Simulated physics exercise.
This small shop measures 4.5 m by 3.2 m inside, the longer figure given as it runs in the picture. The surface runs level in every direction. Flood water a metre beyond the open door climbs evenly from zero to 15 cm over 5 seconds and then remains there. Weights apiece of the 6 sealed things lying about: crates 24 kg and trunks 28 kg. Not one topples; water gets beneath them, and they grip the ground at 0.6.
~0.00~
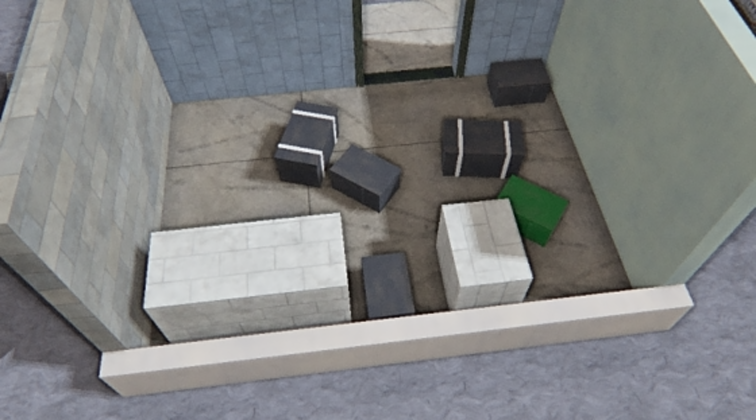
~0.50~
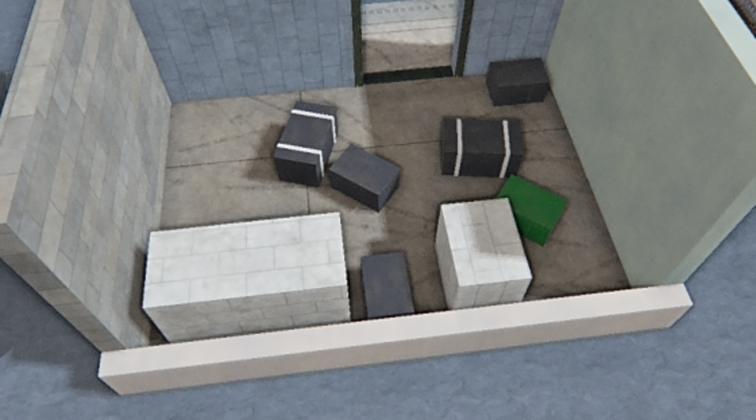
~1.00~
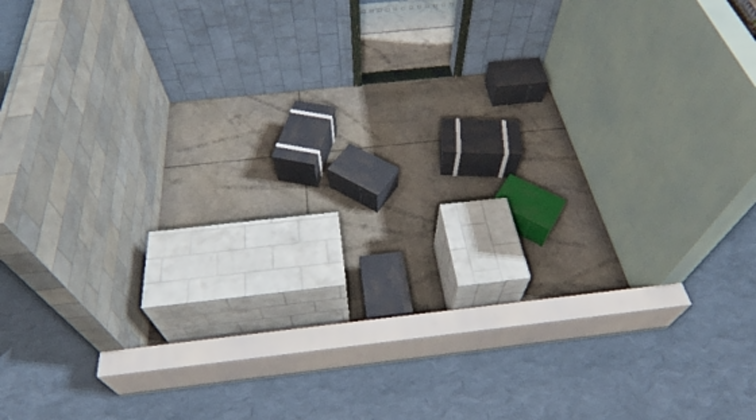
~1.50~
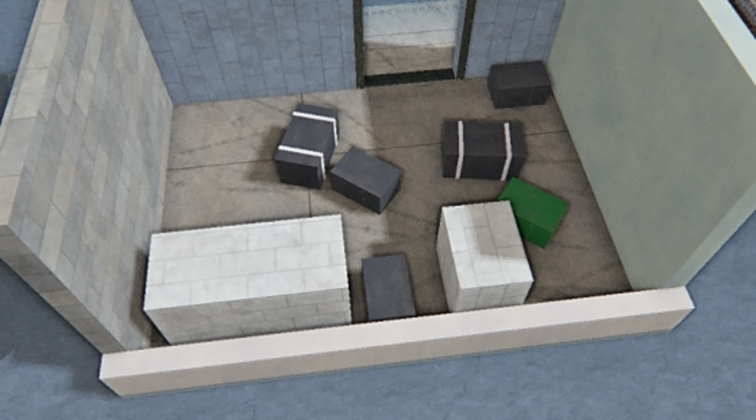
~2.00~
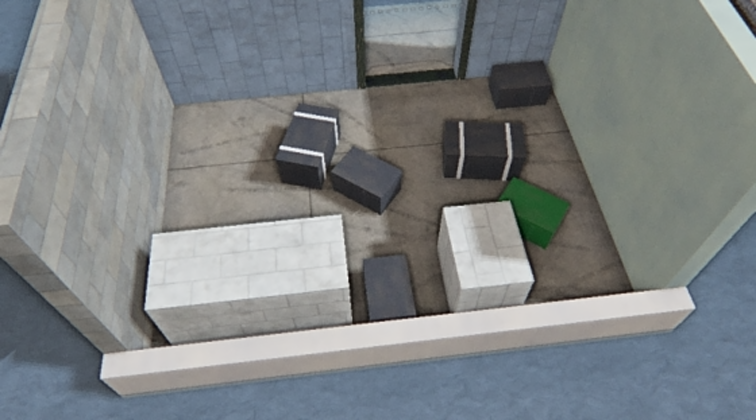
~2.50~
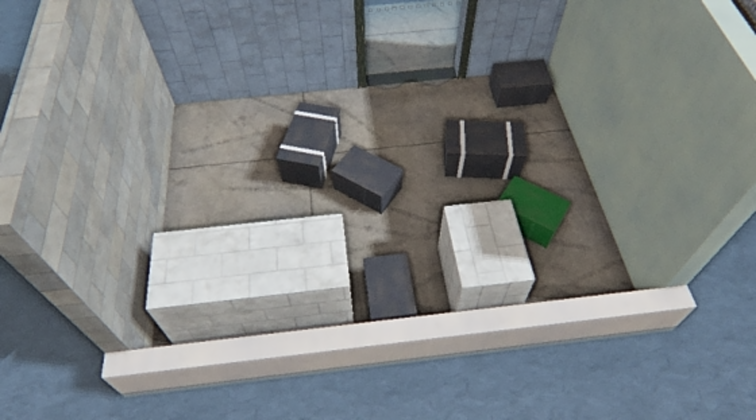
Only the view itself moves, shifting very slightly while the crates and trunks stay where they are in a small, roofless room with pale walls, seen from high above its low front wall. Two dark trunks with white bands, dark crates and a green crate at right sit on the stained floor. Two pale blocks stand in front, and a doorway opens behind.
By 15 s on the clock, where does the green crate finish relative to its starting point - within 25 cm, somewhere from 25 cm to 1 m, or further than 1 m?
The green crate finishes between 25 cm and 1 m from its start.
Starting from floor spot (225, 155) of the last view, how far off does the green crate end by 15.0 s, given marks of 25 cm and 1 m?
It hardly budges.
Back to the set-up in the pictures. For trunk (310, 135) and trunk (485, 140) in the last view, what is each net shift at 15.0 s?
Shifts: 0 cm / 60 cm.
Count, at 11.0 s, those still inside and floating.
The number is 0.
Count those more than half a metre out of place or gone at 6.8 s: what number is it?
Answer: 0.
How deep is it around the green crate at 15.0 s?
Near 11 cm deep.
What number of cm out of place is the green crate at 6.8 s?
I'd put it at around 0 cm.
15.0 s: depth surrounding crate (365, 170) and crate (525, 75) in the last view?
First about 9 cm, second about 10 cm.
After 3.5 s the green crate is near (534, 203), 0.0 m from its start, aground; 0 afloat.
After 6.8 s the green crate is near (534, 203), 0.0 m from its start, aground; 0 afloat.
After 11.0 s the green crate is near (537, 203), 0.0 m from its start, aground; 0 afloat.
After 15.0 s the green crate is near (574, 177), 0.5 m from its start, afloat; 3 afloat.
